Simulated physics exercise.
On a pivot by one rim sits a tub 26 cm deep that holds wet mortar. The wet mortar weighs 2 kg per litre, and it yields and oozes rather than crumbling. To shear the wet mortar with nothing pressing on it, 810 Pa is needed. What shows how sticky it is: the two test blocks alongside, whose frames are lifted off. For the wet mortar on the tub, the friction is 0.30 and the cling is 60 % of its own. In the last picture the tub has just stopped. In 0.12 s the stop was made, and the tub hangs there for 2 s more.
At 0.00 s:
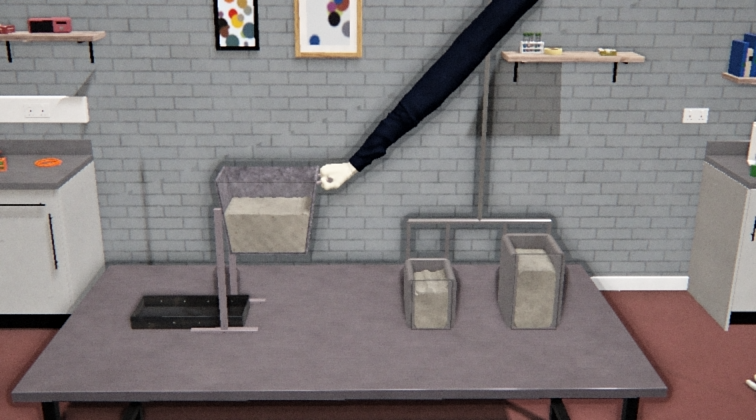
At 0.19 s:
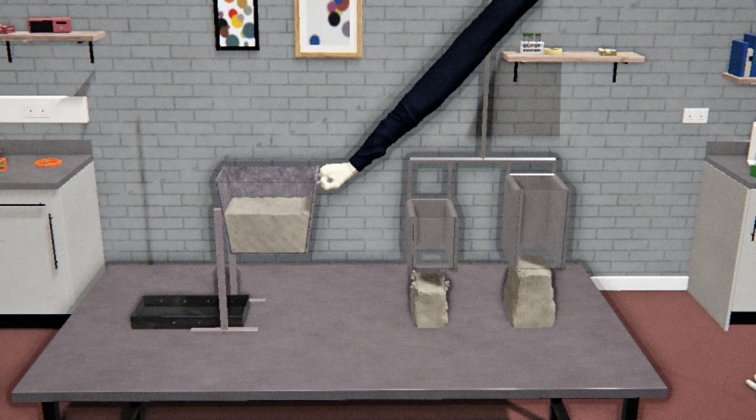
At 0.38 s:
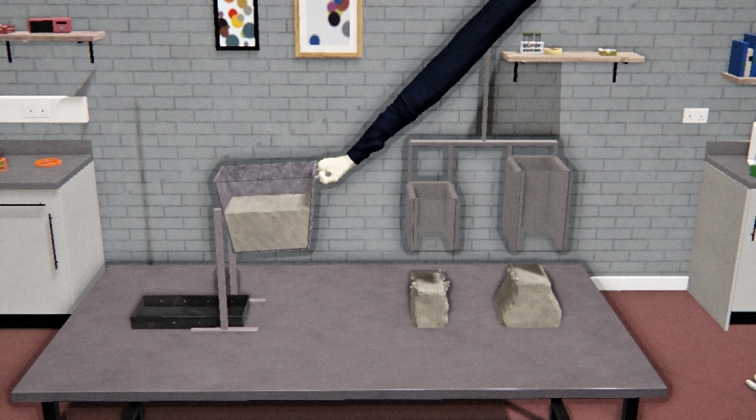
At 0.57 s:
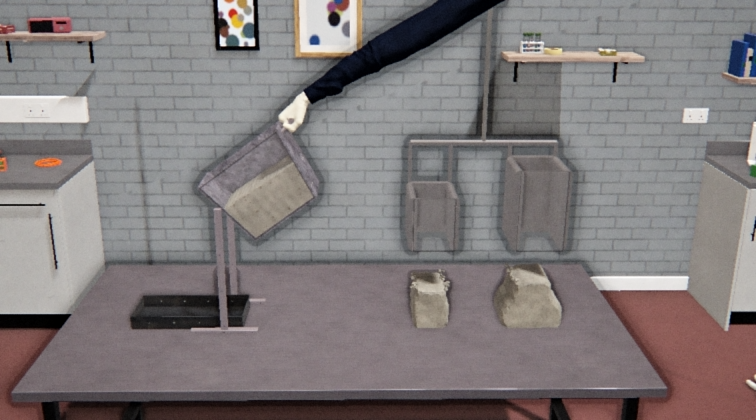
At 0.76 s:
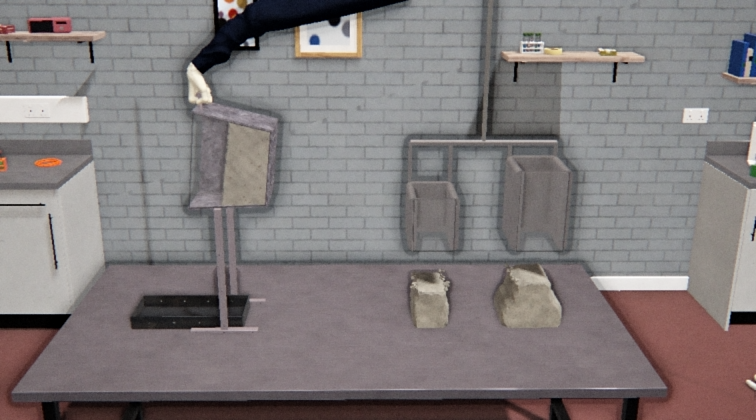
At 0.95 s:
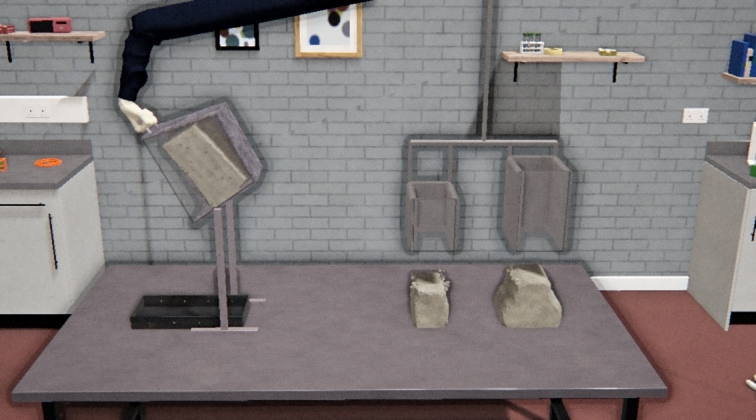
A gloved hand swings a tub of mortar over leftward after molds lift off two blocks.
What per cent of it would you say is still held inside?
Near 0 percent is still held inside.
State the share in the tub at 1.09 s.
It comes to about 45 percent of the start.
After 1.09 s, the tub is at 117 degrees and holds 44 %.
After 1.26 s, the tub is at 117 degrees and holds 0 %.
After 1.43 s, the tub is at 117 degrees and holds 0 %.
After 1.60 s, the tub is at 117 degrees and holds 0 %.
After 2.95 s, the tub is at 117 degrees and holds 0 %.
